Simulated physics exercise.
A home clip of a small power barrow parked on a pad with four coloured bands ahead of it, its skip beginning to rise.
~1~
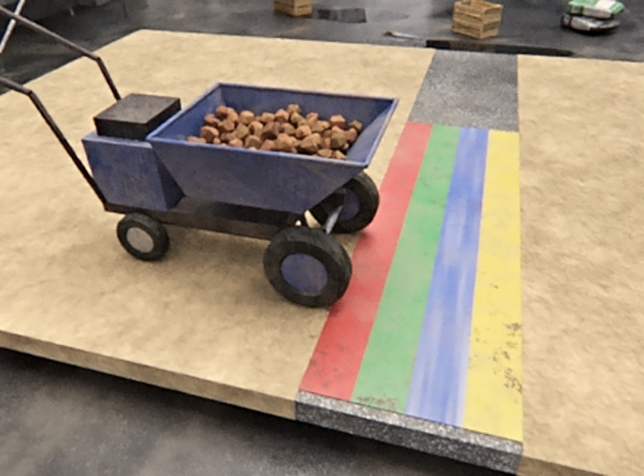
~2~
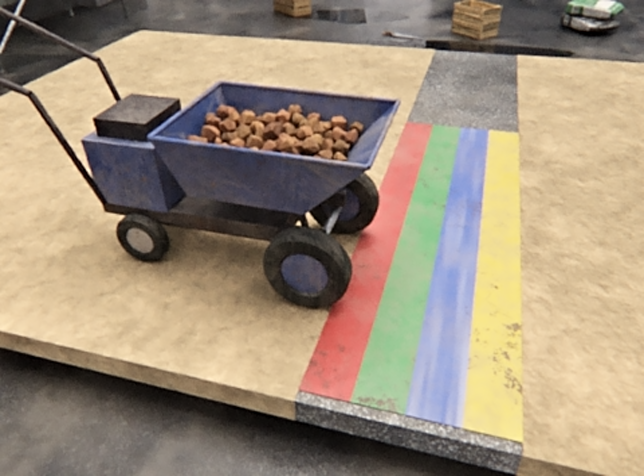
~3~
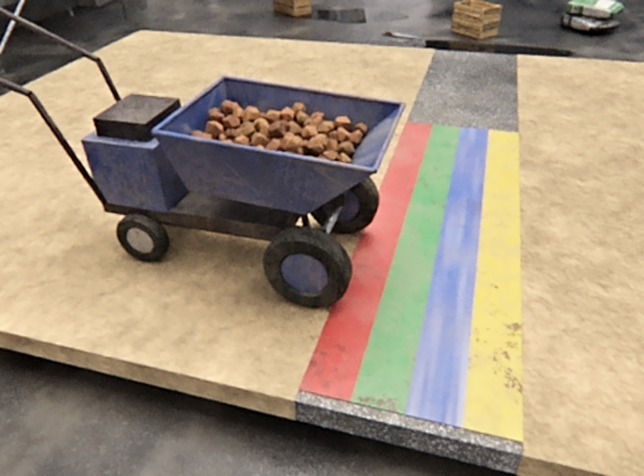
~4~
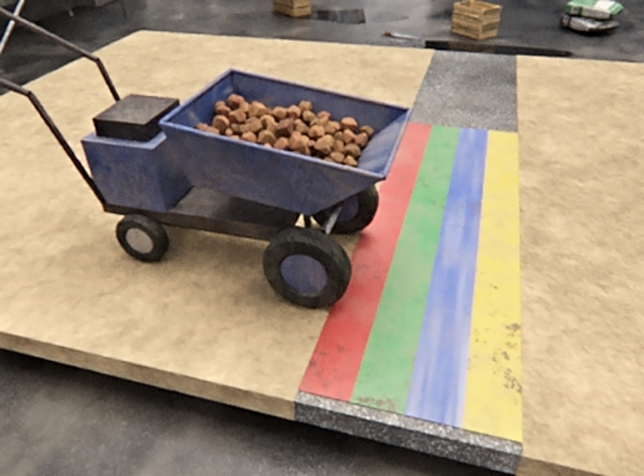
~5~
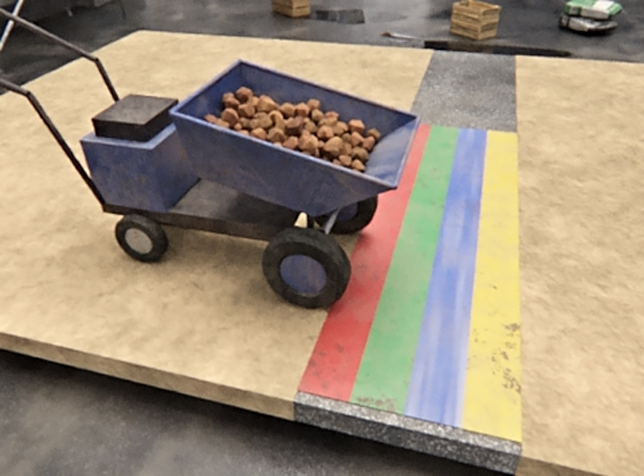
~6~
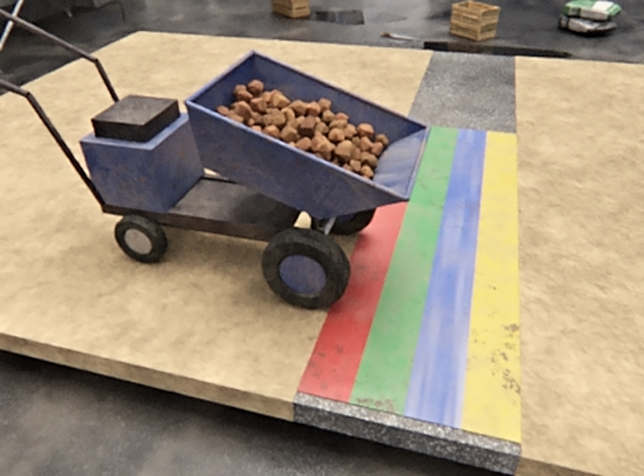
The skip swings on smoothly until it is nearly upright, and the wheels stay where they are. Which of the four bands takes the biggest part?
The heap favours the yellow strip.
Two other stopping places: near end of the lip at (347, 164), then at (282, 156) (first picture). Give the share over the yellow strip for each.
In turn 30 and 10 in a hundred.
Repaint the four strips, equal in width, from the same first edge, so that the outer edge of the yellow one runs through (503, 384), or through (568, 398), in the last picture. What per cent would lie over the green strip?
First some 0, then 0 per cent.
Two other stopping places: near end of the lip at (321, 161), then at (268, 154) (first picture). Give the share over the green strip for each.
The first gives 10 %, the second 30 %.
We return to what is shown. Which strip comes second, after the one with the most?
The runner-up: That blue strip.
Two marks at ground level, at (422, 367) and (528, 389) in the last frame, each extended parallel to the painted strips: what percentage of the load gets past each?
Near 70 % and 20 %.
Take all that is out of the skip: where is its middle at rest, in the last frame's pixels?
Roughly at (501, 292).
Shortly afterwards, skip tipped steeply; the whole lot in the skip.
Next, skip tipped right over; near two thirds in the skip; a little over the blue strip; near a quarter over the yellow strip; only a few off the paint.
Some moments later, skip tipped right over; near a quarter in the skip; a little over the blue strip; near a third over the yellow strip; near a quarter off the paint.
In the end, skip tipped right over; near a quarter in the skip; none at all over the red strip; none at all over the green strip; a little over the blue strip; near a third over the yellow strip; near a quarter off the paint.
